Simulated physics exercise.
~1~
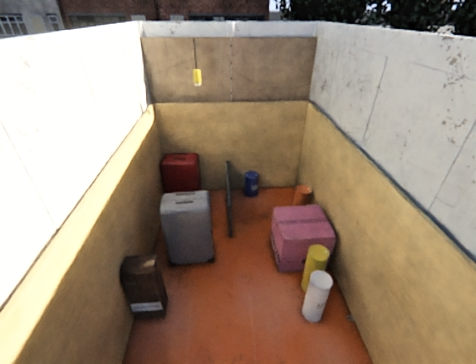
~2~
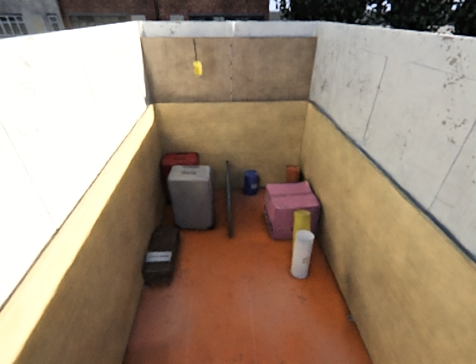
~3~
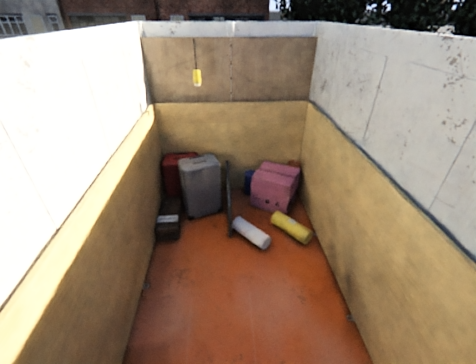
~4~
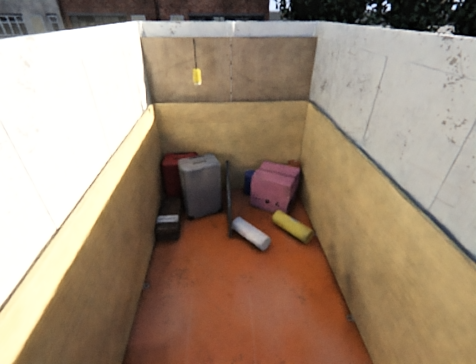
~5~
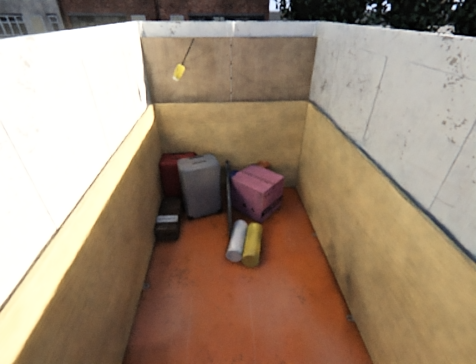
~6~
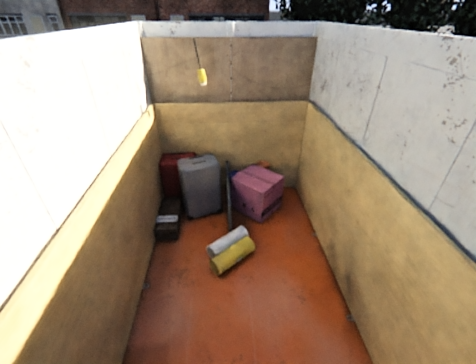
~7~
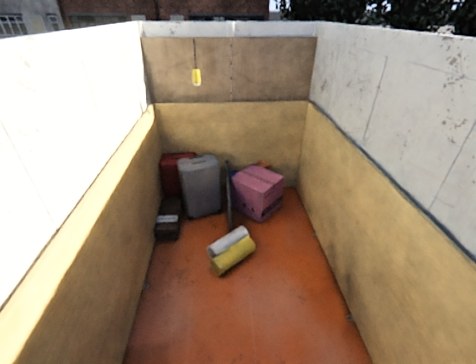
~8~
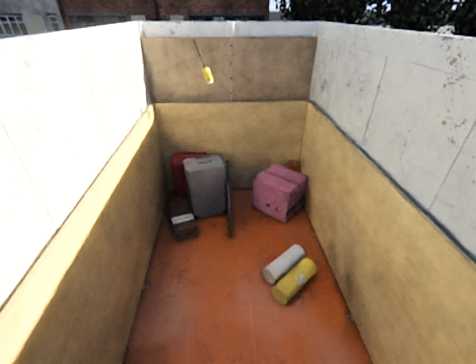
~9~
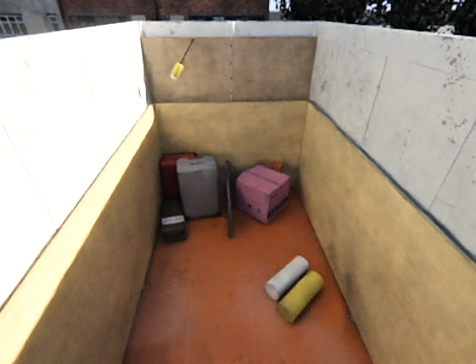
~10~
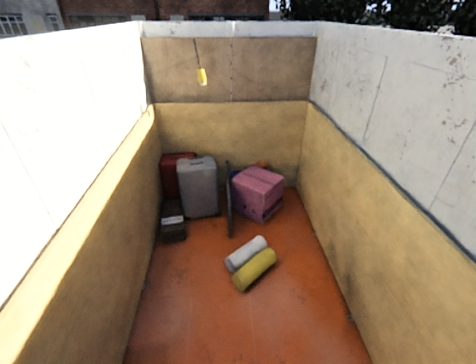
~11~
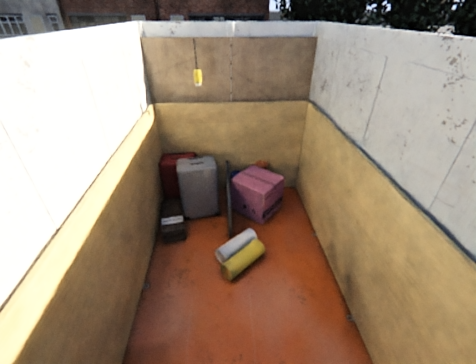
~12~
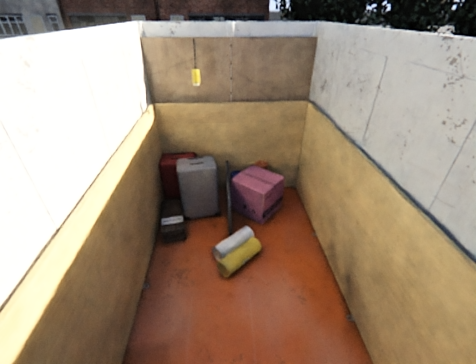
The white and yellow canisters and the brown box tipped over as the load slid toward the front wall, then the canisters rolled left, right and left again while the pink box shifted about, all settling near the still-upright grey case.
